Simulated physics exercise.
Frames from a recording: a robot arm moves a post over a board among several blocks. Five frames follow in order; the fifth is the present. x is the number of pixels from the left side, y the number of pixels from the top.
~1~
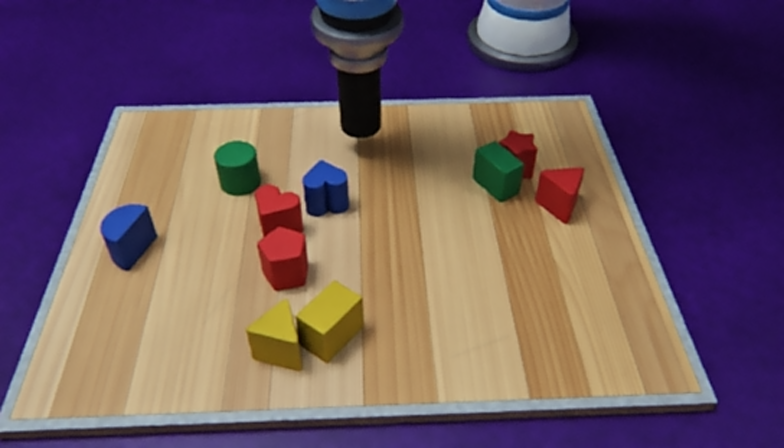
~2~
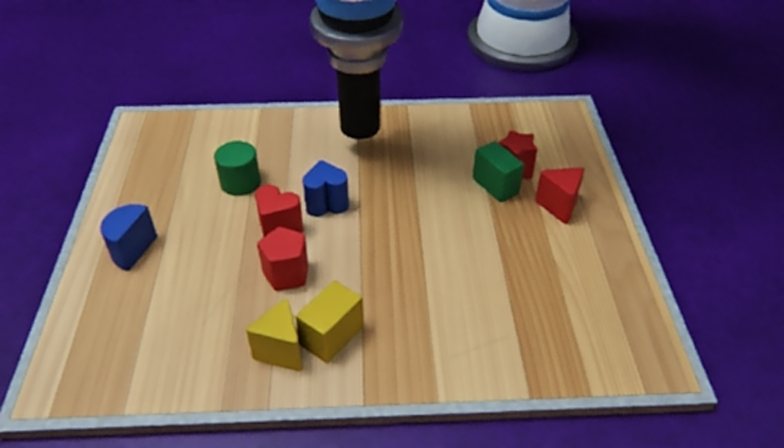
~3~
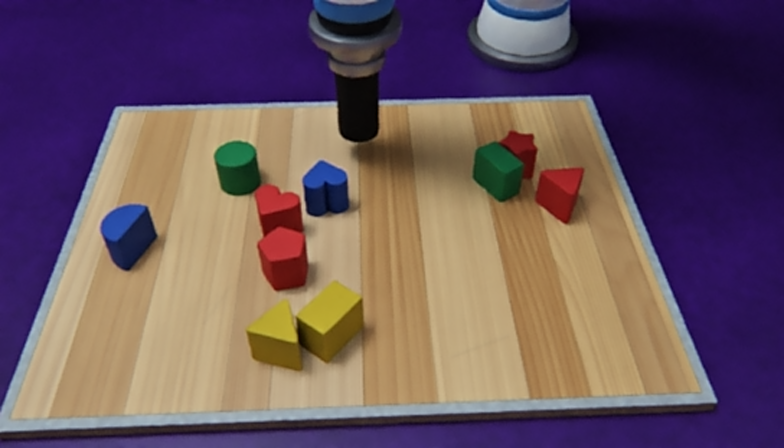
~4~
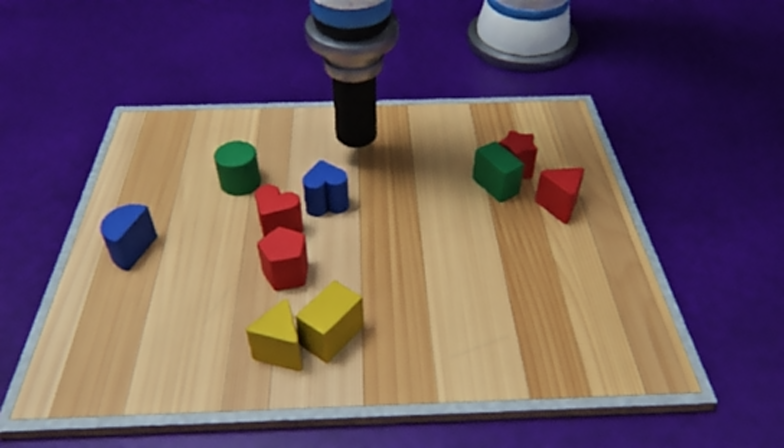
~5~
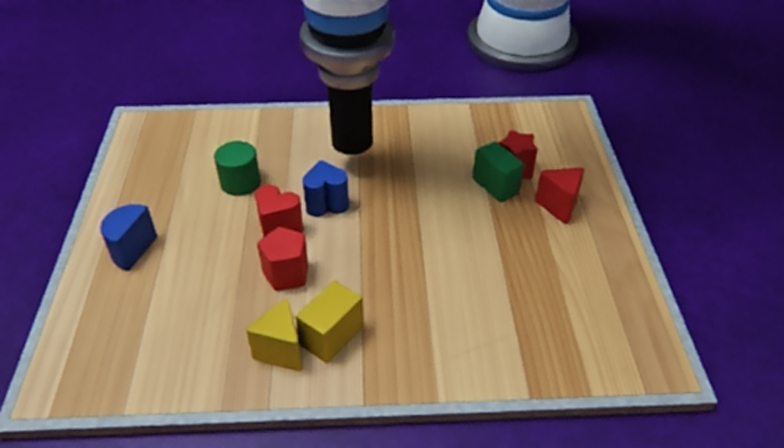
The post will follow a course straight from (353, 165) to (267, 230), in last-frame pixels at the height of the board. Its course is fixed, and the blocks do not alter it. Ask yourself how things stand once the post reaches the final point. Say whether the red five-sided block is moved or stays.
At the end of the path, the red five-sided block remains in its old spot.
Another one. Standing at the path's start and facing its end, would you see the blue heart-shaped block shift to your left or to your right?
It gets pushed left.
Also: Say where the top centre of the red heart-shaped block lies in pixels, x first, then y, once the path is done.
Roughly at (242, 226).
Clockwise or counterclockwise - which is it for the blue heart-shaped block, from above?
It goes round opposite to clock hands.
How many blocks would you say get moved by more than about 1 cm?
It will shift two blocks.
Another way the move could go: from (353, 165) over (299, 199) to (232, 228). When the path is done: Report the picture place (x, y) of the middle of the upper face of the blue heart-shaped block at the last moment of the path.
If I read the scene right, the answer is (314, 192).
The first path, step by step. One third of the way, post at (324, 163); blue heart-shaped block at (321, 181), turned 25° anticlockwise.
Two thirds of the way, post at (294, 185); red heart-shaped block at (271, 202), turned 10° clockwise; blue heart-shaped block at (315, 199), turned 65° anticlockwise.
At the end, post at (264, 208); red heart-shaped block at (242, 226); red five-sided block still; blue heart-shaped block at (312, 202), turned 85° anticlockwise.
